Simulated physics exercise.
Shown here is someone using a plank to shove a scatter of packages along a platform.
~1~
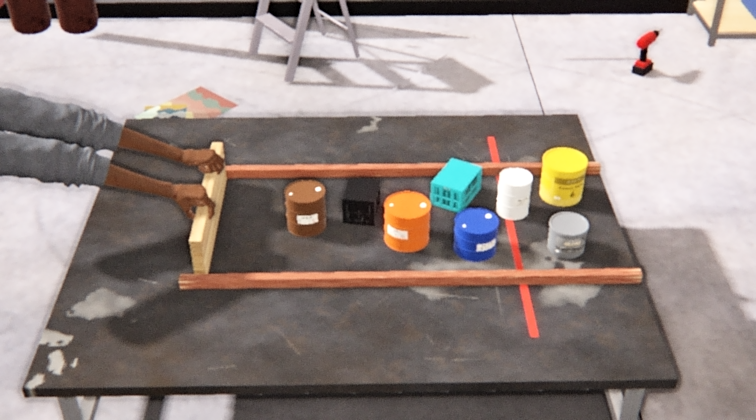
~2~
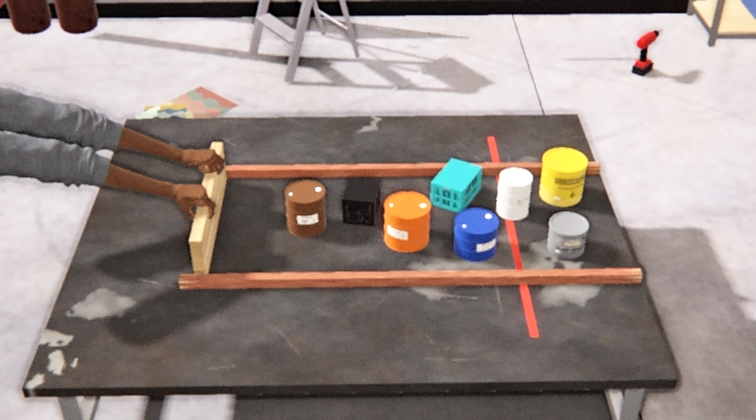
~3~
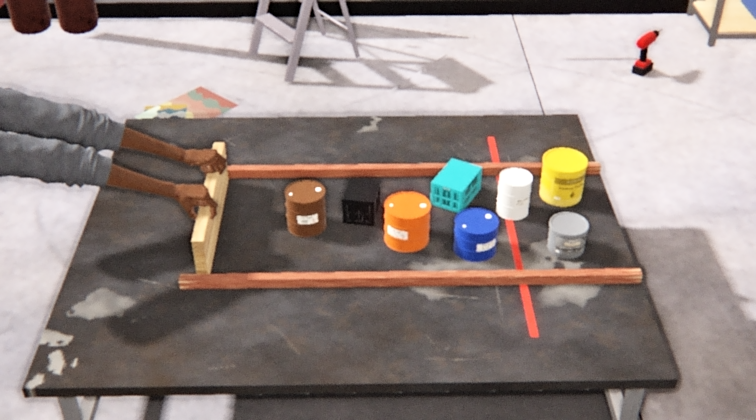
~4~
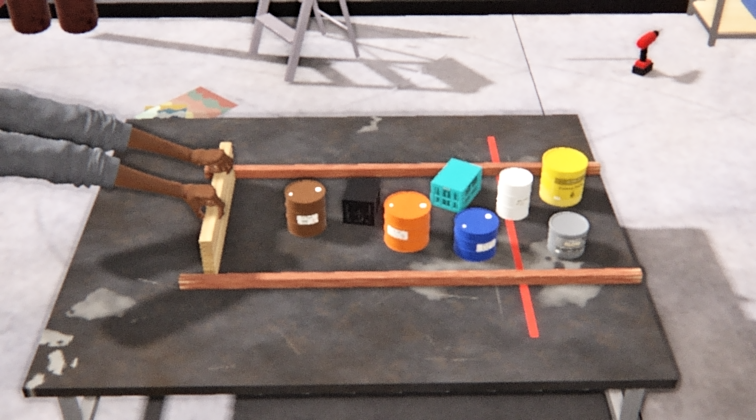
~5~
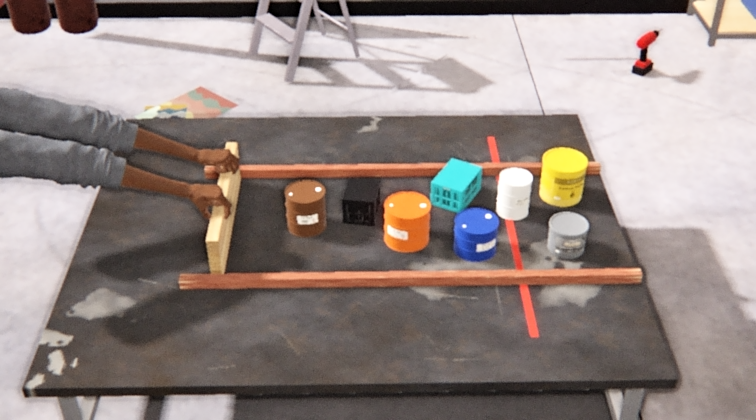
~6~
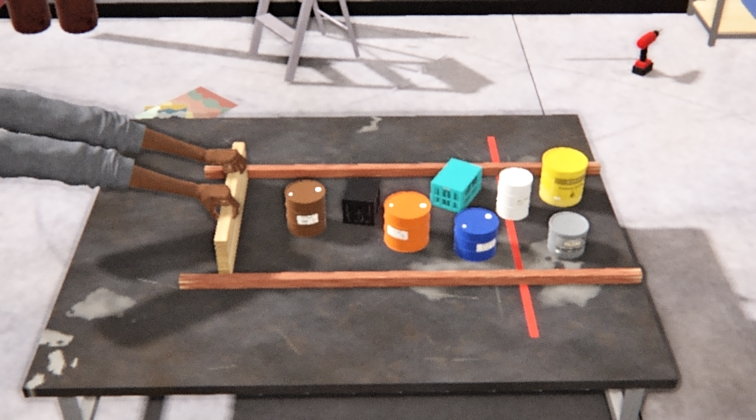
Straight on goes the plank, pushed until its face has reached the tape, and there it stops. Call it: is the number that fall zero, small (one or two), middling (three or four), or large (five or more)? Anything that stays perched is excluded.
It is zero.
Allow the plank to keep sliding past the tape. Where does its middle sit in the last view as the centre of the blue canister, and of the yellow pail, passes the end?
The middle is at (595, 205) when it's the blue canister, and at (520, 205) when it's the yellow pail.
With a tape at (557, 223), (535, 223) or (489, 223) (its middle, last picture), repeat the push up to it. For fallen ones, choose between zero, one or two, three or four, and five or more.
Either one or two; either one or two; zero.
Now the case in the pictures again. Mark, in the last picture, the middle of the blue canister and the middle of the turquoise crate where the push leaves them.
Final positions - blue canister around (541, 248), turquoise crate around (556, 178).
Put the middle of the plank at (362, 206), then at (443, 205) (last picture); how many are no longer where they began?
At the one place 3, at the other 6.
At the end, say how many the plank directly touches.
My count gives 4.
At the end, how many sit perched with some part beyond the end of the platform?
Counting them gives 1.
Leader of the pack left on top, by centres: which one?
Yellow pail.
A little later, none off yet; yellow pail at rest near (563, 177); grey pail at rest near (567, 236); white canister at rest near (514, 194).
When it is over, the number that fall off is zero.
